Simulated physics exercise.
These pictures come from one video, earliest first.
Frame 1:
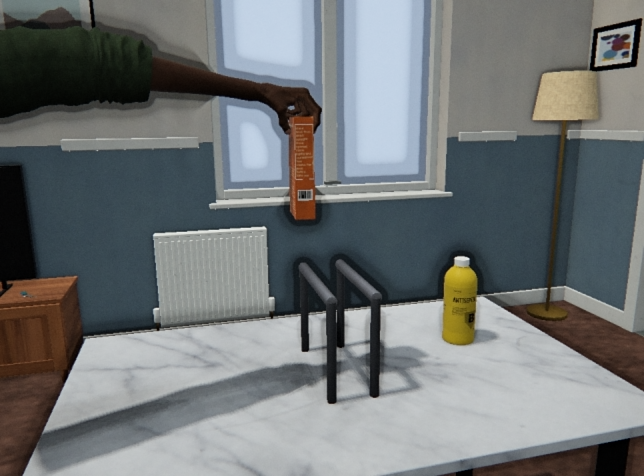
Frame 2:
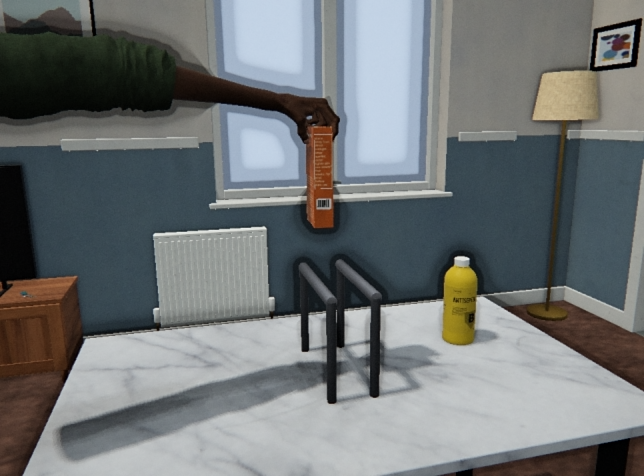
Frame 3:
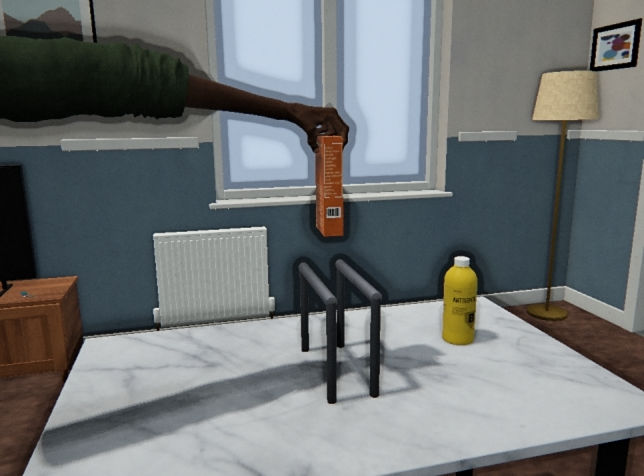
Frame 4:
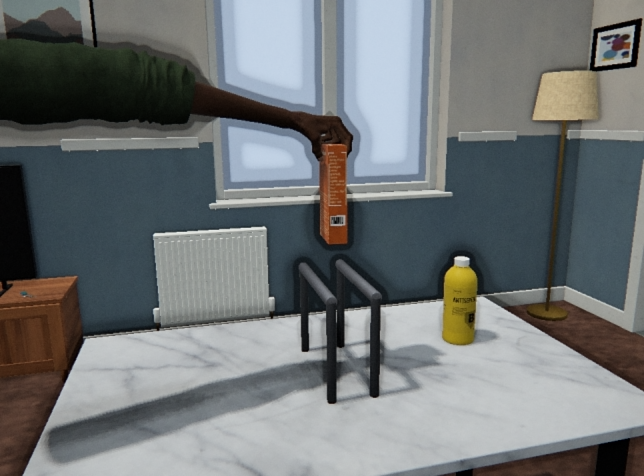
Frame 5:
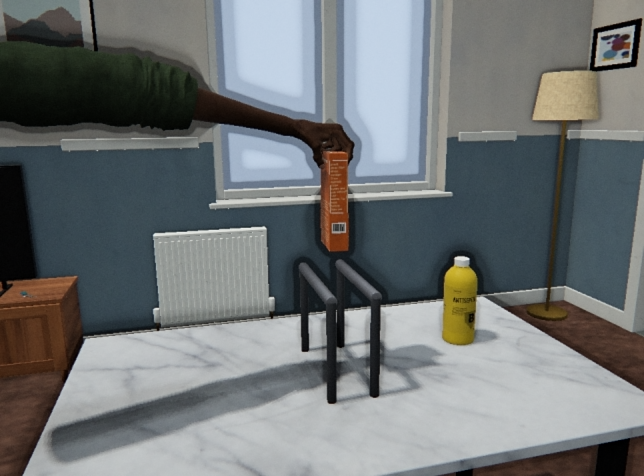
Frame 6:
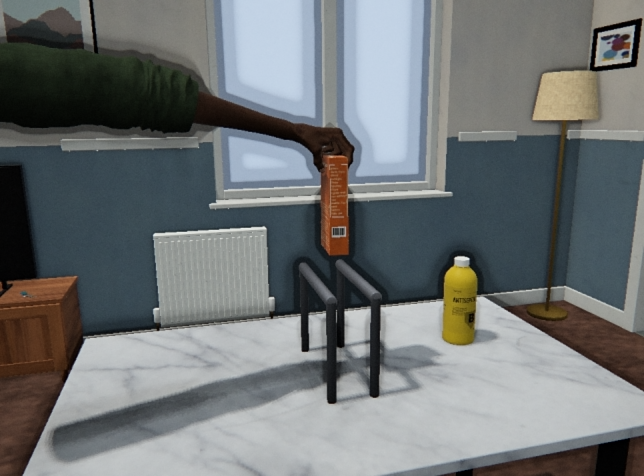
In a living room, a hand carrying an orange packet rightward and down above two dark rails beside a yellow bottle.
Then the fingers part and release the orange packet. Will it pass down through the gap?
It drops out underneath.
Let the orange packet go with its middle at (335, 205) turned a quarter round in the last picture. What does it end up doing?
Let go there, it does not get through.
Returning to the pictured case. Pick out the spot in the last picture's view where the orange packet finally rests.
Near pixel (335, 330).
Then, 0.20 s on from there, orange packet shifted a little near (334, 226).
Then, 0.30 s on from there, orange packet shifted well along near (335, 291).
Then, 0.40 s on from there, orange packet shifted well along near (335, 316).
Then, 0.60 s on from there, orange packet shifted well along near (335, 328).
In the end, moved from the start, orange packet; yellow bottle unmoved. At the end, from the last picture's camera, orange packet near (335, 330). The packet reaches the table.
